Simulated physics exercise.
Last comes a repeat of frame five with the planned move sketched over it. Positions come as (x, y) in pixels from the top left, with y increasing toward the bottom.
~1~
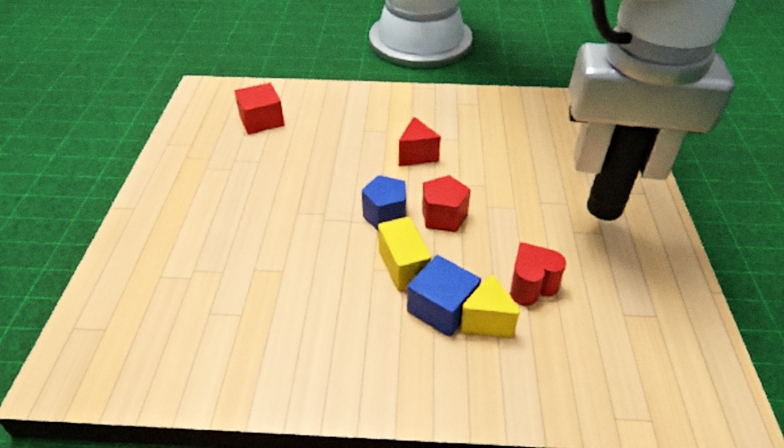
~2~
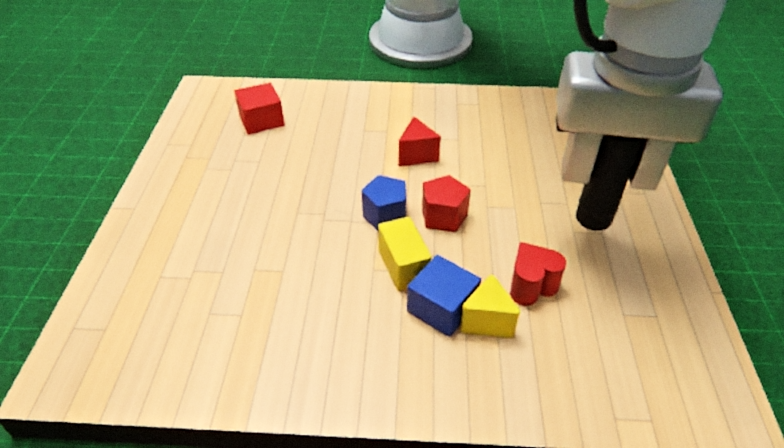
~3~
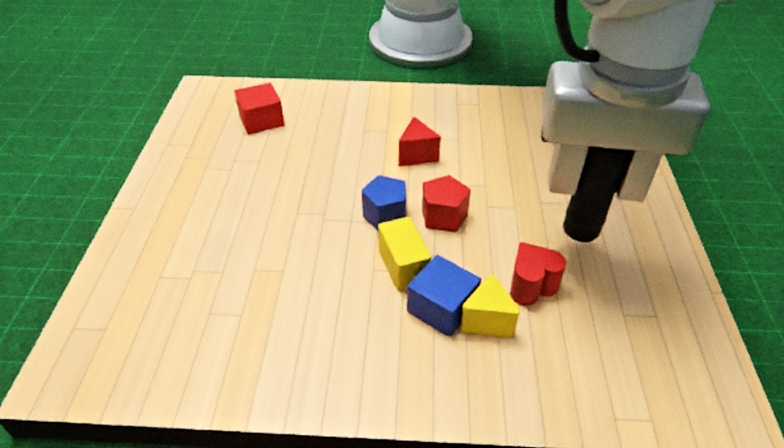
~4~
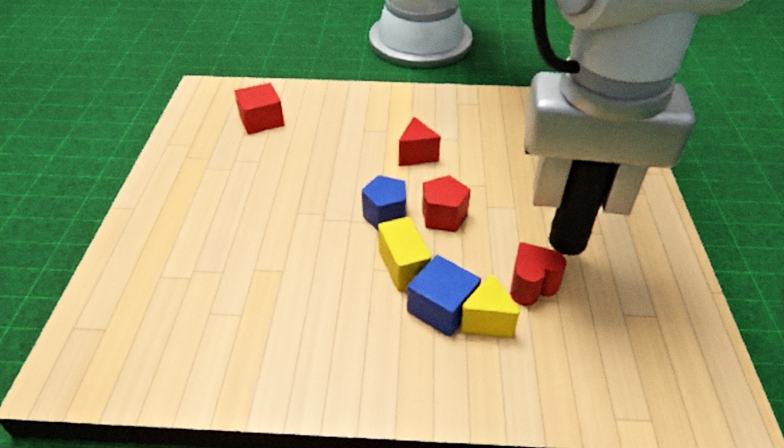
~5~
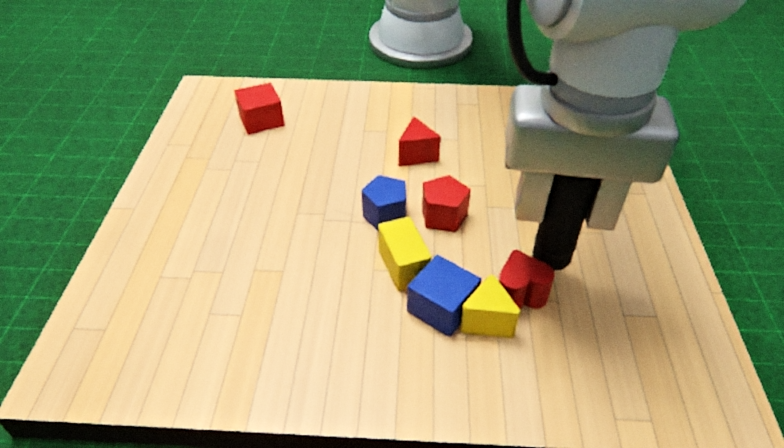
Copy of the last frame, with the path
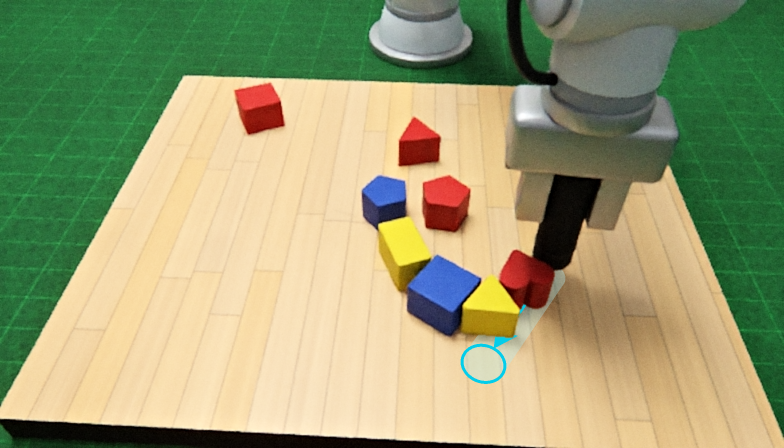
In this clip, a robot arm above a wooden board of red, blue and yellow blocks moves its black rod down and left to the red heart, then nudges it slightly left while the other blocks stay still.
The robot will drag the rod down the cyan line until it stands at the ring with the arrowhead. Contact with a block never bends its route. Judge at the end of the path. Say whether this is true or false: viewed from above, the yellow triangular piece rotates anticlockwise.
Verdict: True.
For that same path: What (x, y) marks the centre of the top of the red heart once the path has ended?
The spot you're after is about (443, 342) in the image.
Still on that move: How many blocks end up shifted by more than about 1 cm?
Put simply, two blocks are moved more than 1 cm.
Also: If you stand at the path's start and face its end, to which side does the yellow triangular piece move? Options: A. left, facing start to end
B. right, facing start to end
B (right, facing start to end)
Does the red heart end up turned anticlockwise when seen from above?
I'd say no.
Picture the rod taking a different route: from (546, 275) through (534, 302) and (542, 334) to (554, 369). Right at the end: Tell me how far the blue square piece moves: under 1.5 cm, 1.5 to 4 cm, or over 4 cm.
The blue square piece ends up very close, under 1.5 cm away.
Drawn move, straight from (546, 275) to (483, 363).
The first path, step by step. One third of the way, rod (531, 285); yellow triangular piece (464, 322); red heart (501, 297).
Two thirds of the way, rod (509, 315); blue square piece (441, 282); yellow triangular piece (434, 346); red heart (474, 324), turned 25° clockwise.
At the end, rod (487, 346); blue square piece (441, 282); yellow triangular piece (401, 357), turned 30° anticlockwise; red heart (443, 342), turned 55° clockwise.
